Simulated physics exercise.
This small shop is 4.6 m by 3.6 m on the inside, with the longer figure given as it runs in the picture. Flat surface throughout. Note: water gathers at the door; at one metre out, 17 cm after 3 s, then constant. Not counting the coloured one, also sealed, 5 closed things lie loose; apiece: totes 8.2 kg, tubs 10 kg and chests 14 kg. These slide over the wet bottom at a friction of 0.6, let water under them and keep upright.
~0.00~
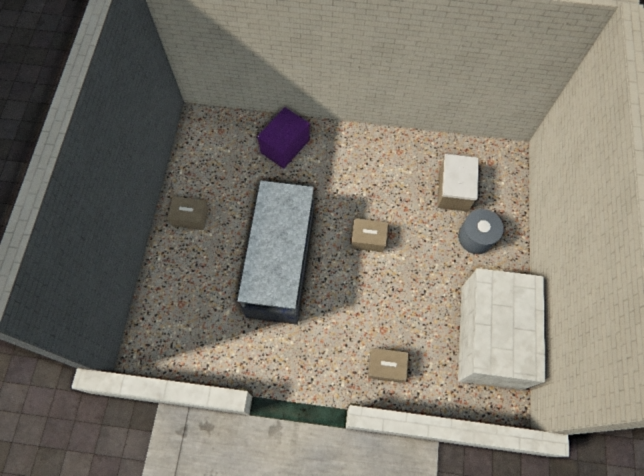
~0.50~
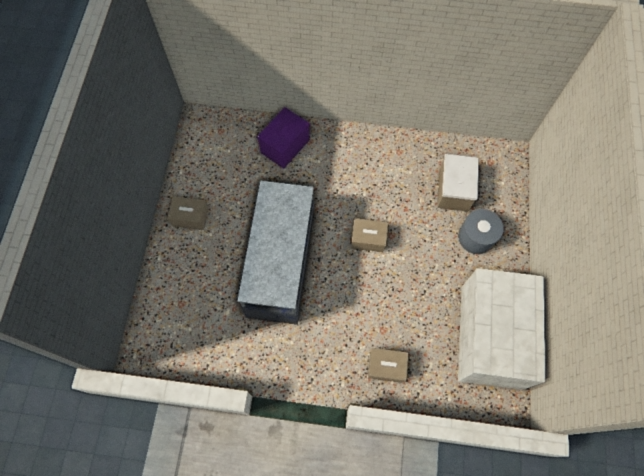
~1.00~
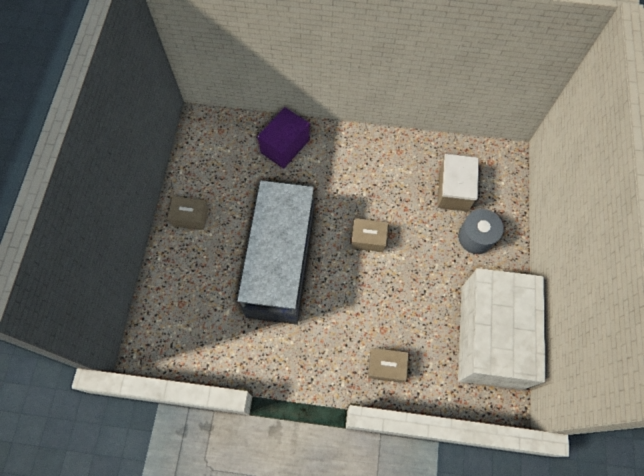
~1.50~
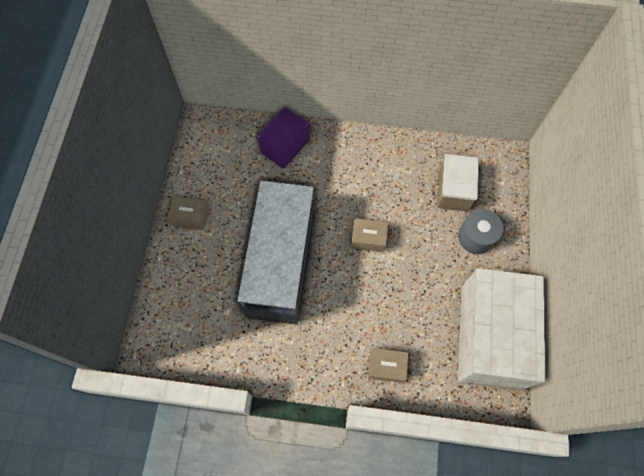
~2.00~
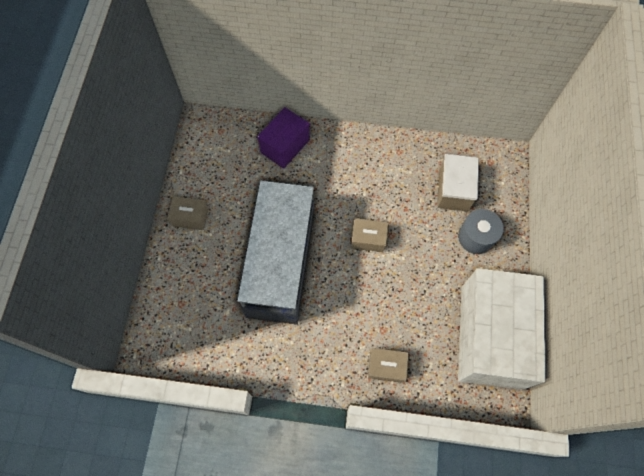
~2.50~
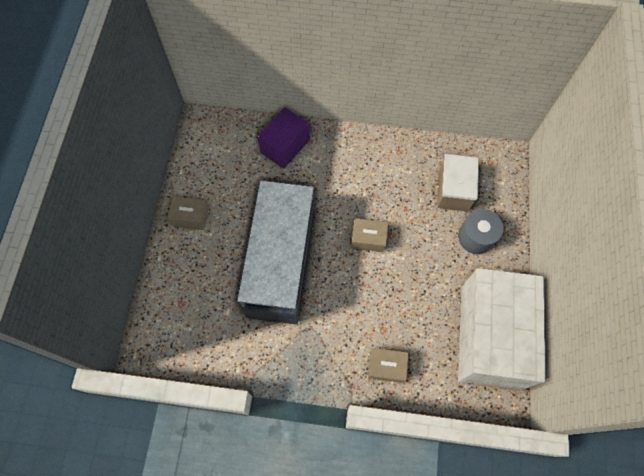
In a small walled shop seen from above, a purple chest, a gray tub, several boxes and larger blocks stand on a speckled floor. The paving outside turns bluish as water spreads toward the doorway, then a thin wet patch creeps just inside the opening, while nothing in the room moves.
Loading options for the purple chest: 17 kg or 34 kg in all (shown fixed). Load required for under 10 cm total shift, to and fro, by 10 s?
Extra weight is not needed.
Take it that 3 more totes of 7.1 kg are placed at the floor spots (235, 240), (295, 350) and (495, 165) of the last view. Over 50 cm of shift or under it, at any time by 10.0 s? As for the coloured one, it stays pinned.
Below the mark, above the mark, below the mark.
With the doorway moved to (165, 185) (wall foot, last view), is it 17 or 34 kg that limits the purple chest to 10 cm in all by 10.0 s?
That way, only the big mass suffices.
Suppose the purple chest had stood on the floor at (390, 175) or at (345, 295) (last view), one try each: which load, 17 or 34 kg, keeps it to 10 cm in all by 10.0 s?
First try both suffice, second try the heavier suffices.
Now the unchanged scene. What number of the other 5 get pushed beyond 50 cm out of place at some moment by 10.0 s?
Total: 1.
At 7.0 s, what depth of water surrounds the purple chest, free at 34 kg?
Close to 3 cm deep.
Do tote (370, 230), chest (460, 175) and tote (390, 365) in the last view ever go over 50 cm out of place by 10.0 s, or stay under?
First exceeds it, then stays inside, then stays inside.
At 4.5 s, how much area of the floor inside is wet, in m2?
Somewhere around 6.5 m2, roughly.
After 3.5 s the purple chest would be 0 cm from its start with 17 kg and 0 cm from its start with 34 kg; 0 cm of water round it then.
After 4.5 s the purple chest would be 0 cm from its start with 17 kg and 0 cm from its start with 34 kg; 0 cm of water round it then.
After 7.0 s the purple chest would be 0 cm from its start with 17 kg and 0 cm from its start with 34 kg; 3 cm of water round it then.
After 10.0 s the purple chest would be 0 cm from its start with 17 kg and 0 cm from its start with 34 kg; 6 cm of water round it then.
